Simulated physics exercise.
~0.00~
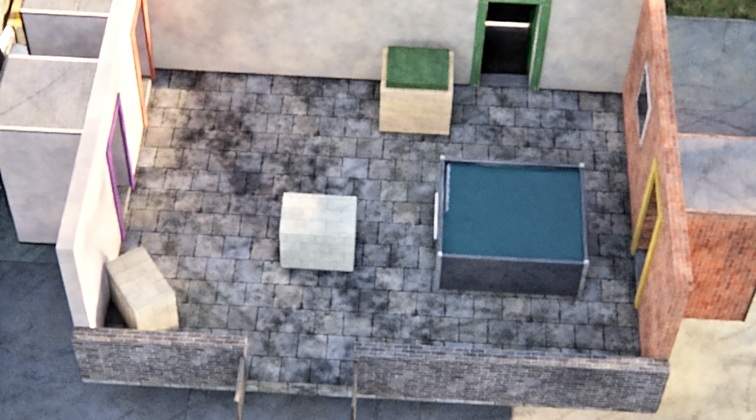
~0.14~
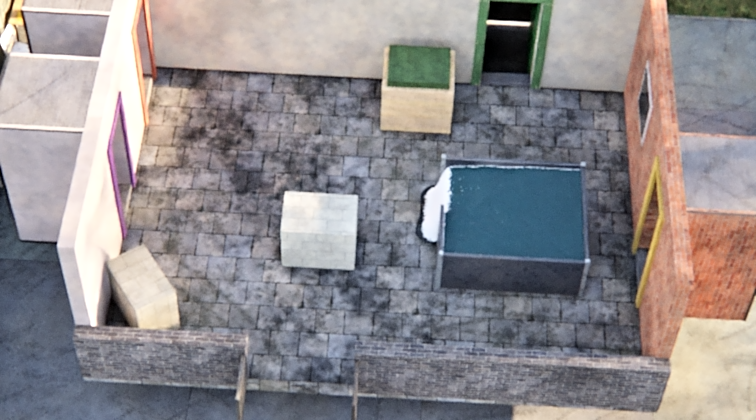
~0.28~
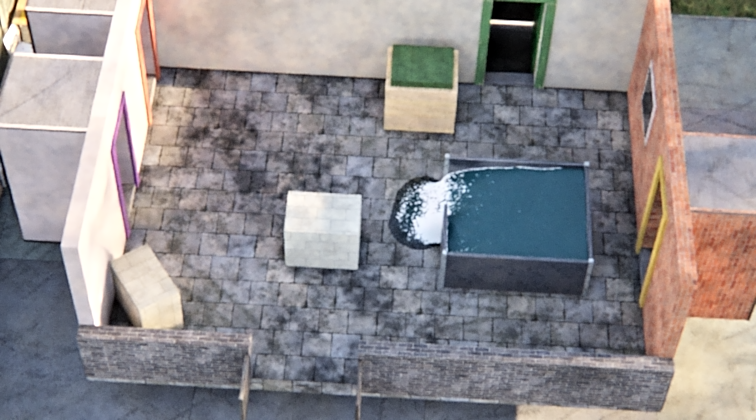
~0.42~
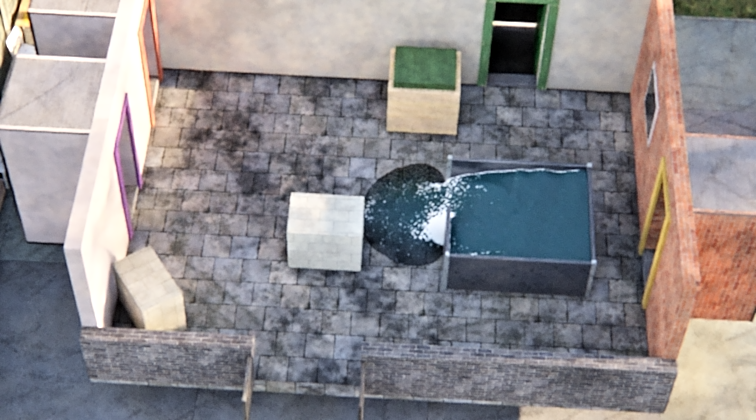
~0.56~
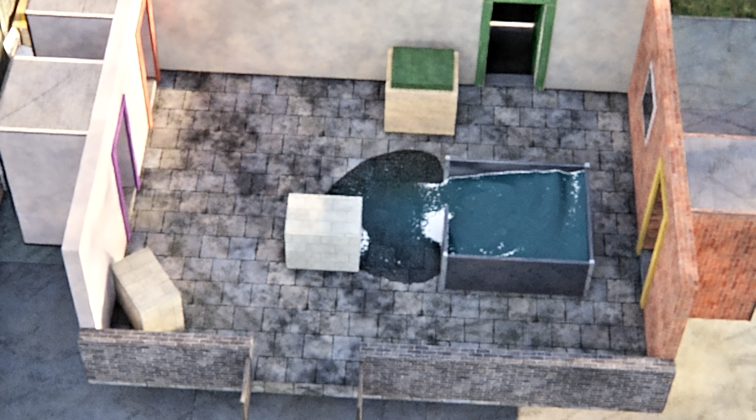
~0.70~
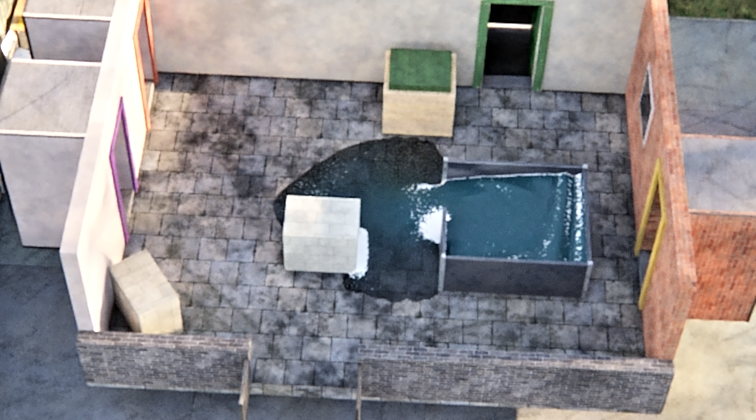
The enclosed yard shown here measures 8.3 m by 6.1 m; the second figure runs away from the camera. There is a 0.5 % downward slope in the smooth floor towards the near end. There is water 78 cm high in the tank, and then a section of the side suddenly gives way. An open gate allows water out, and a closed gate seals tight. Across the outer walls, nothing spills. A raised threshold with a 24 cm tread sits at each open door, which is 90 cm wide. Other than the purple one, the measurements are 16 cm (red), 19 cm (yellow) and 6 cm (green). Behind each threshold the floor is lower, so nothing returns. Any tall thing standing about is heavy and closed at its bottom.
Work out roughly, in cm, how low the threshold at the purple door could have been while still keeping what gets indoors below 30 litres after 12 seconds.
No lower than about 18 cm.
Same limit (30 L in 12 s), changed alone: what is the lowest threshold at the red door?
The red one would have to be about 21 cm high.
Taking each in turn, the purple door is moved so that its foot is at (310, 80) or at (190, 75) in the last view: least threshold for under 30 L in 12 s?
In turn: Roughly 10.0 cm, roughly 20 cm.
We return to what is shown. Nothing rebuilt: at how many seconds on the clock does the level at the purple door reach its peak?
2.4 s.
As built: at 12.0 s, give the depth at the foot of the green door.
Some 1.0 cm.
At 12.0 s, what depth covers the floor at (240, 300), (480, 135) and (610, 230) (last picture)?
The depths come to about 6, 1 and 2 cm.
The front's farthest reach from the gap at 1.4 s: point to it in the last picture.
Around (150, 172).
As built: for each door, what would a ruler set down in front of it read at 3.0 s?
Red door 28 cm, yellow door 0 cm, purple door 22 cm, green door 0 cm.
After 1.4 s water covers 30 % of the floor, deepest (44 cm) near (439, 211); it has not reached the purple door.
After 3.0 s water covers 50 % of the floor, deepest (36 cm) near (173, 101); 22 cm at the purple door, 71 litres in over its 11 cm threshold.
After 12.0 s water covers 95 % of the floor, deepest (12 cm) near (103, 362); 7 cm at the purple door, 151 litres in over its 11 cm threshold.
At the purple door as built, the water arrived by 1.5 s and peaked near 24 cm at 2.4 s.
With a threshold of 15 cm, 61 litres would have come in within the 12 s; with 20 cm, 15 litres. So under 30 litres takes about 18 cm.
